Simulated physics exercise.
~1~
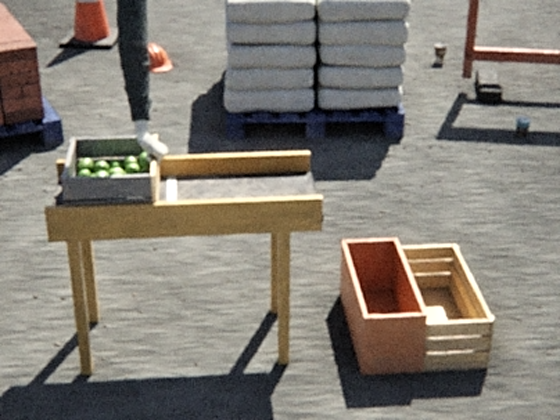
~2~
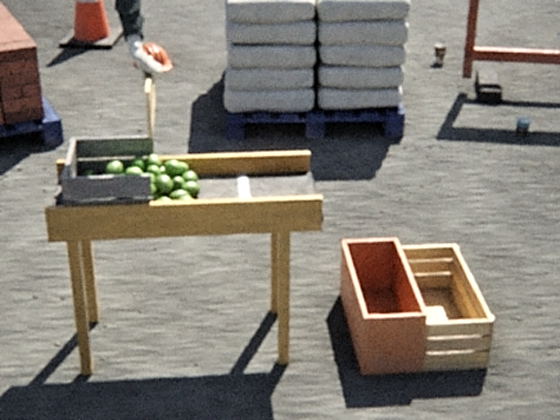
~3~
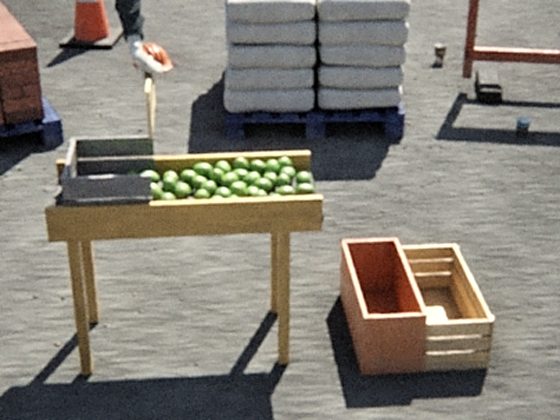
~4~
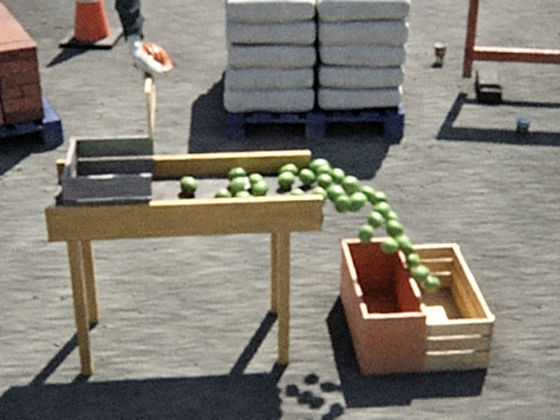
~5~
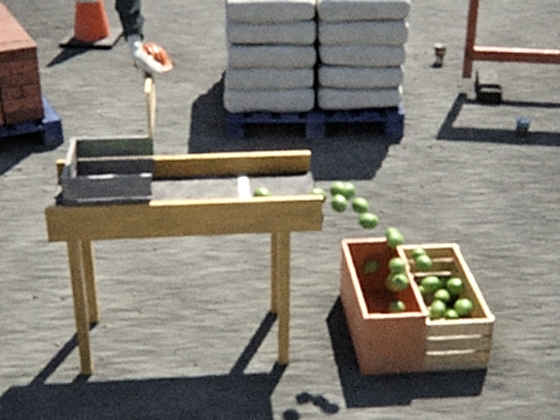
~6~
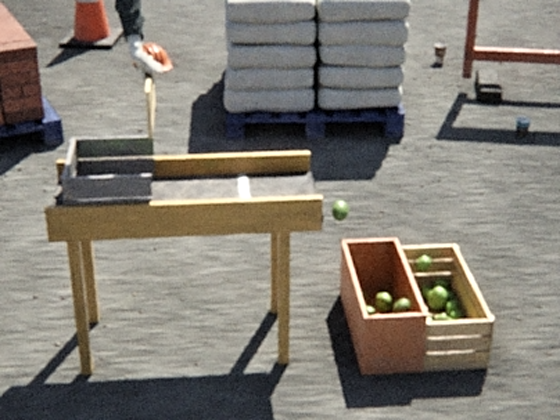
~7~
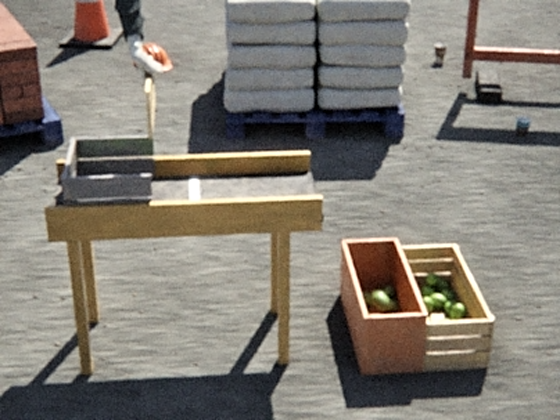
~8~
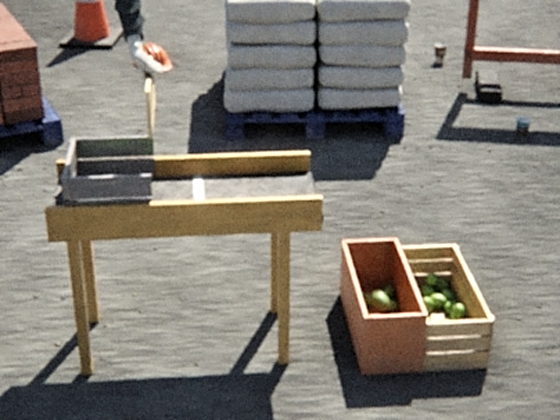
Green limes sit packed in a grey pen at the left end of a raised belt, with an orange box and a slatted wooden bin on the ground beyond its right end. The gate at the pen lifts, and the limes begin sliding out to the right. They spread along the belt in a crowded band, then pour off the end in a curving stream. The first ones drop toward the wooden bin, while later ones fall into the orange box as well. A last lime drops from the emptied belt, and the fruit lies still, divided between both containers.
